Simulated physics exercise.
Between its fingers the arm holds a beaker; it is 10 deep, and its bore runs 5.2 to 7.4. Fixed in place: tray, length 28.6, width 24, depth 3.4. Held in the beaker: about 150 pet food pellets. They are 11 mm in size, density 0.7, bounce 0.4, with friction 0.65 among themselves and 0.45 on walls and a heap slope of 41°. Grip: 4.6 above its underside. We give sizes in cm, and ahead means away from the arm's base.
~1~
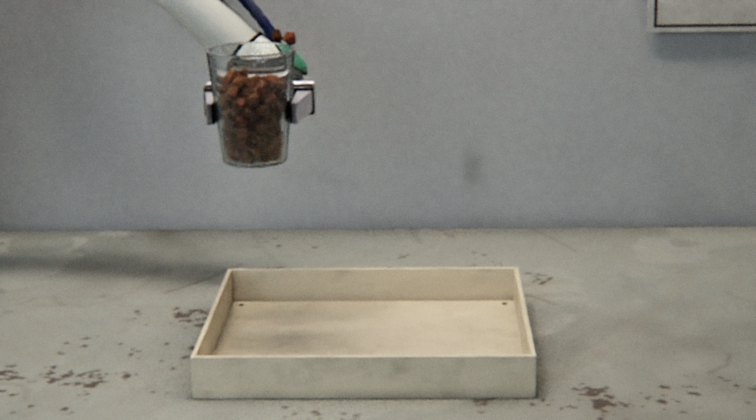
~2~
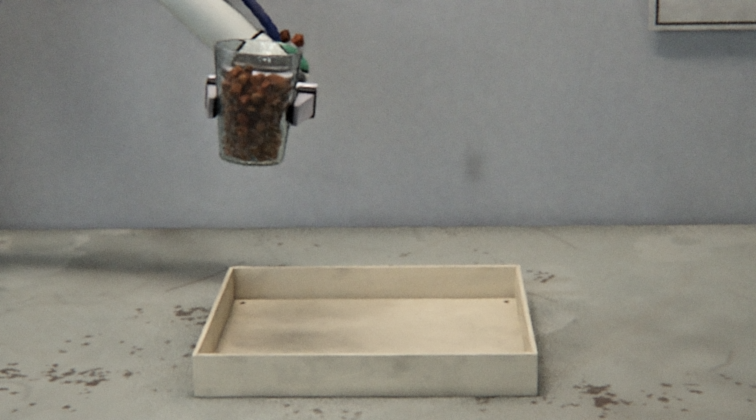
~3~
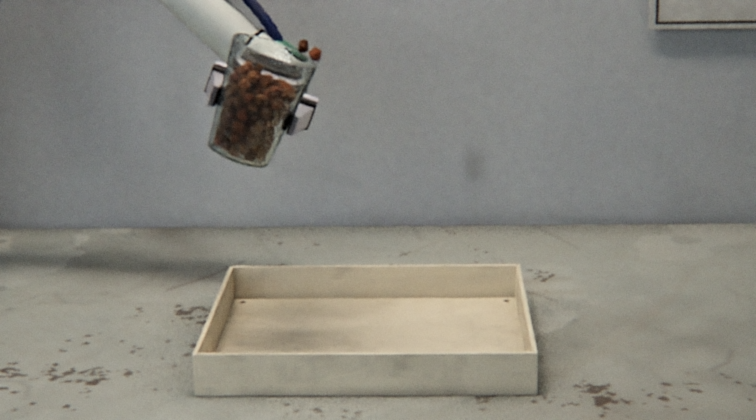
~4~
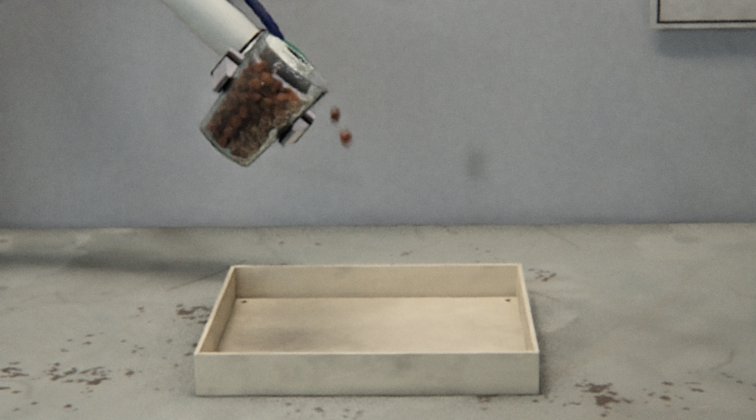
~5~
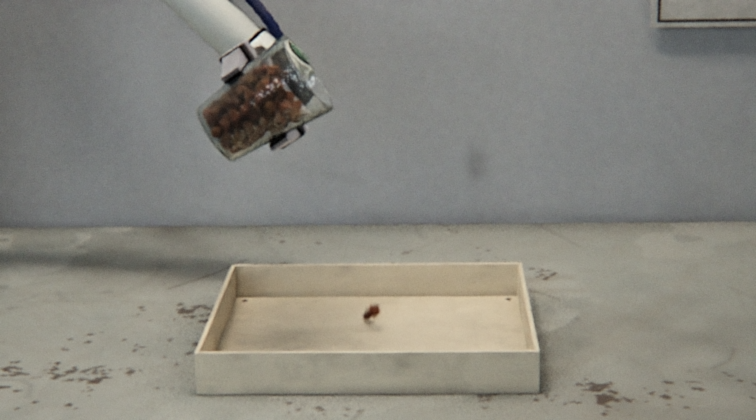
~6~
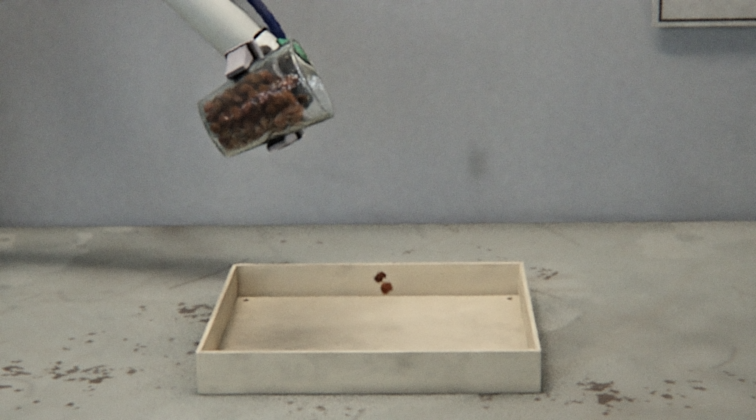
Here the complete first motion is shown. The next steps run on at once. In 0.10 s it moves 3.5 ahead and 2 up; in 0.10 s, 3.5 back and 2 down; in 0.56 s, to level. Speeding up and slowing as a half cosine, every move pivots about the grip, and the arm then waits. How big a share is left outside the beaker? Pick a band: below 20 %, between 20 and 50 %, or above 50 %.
The share falls between 20 and 50 %.
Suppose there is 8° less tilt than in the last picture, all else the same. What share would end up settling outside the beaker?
It would be near 25 per cent.
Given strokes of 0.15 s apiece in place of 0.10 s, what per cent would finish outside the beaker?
Then about 5 per cent.
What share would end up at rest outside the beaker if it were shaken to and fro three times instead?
That would give close to 55 percent.
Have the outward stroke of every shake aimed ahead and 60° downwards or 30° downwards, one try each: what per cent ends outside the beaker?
First try about 5 %, second try about 5 %.
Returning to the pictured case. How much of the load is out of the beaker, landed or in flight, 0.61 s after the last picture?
My estimate is roughly 35 % gone.
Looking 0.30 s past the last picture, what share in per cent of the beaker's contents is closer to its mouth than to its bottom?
I'd say close to 55 per cent.
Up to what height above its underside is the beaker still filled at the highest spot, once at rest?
Roughly 7.5 centimetres.
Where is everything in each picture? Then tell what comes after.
The first picture shows the beaker middle at (253, 107), level; upper third of the load around (251, 91), from x 220 to 290, top at y 35; 147 in the beaker.
The second picture shows the beaker middle at (255, 105), tilted 6° forward; upper third of the load around (255, 89), from x 225 to 300, top at y 35.
The third picture shows the beaker middle at (256, 105), tilted 22° forward; upper third of the load around (256, 90), from x 220 to 315, top at y 45.
The fourth picture shows the beaker middle at (259, 105), tilted 41° forward; upper third of the load around (258, 91), from x 210 to 345, top at y 70; 145 in the beaker, 2 in flight or on a rim.
The fifth picture shows the beaker middle at (260, 105), tilted 57° forward; upper third of the load around (259, 92), from x 210 to 375, top at y 70; 145 in the beaker, 2 in the tray.
The sixth picture shows the beaker middle at (262, 105), tilted 63° forward; upper third of the load around (261, 93), from x 210 to 385, top at y 75; 145 in the beaker, 2 in the tray.
Then, 0.30 s on, tilted 58° forward, highest piece 24 above the table; 93 in the beaker, 8 in the tray, 46 in flight or on a rim.
Then, 0.61 s on, tilted 11° forward, highest piece 26 above the table; 92 in the beaker, 55 in the tray.
Then, 0.96 s on, level, highest piece 25 above the table; 92 in the beaker, 55 in the tray.
Then, 2.01 s on, level, highest piece 25 above the table; 92 in the beaker, 55 in the tray.
In the end, 92 in the beaker, 55 in the tray. That is 37 % outside the beaker.
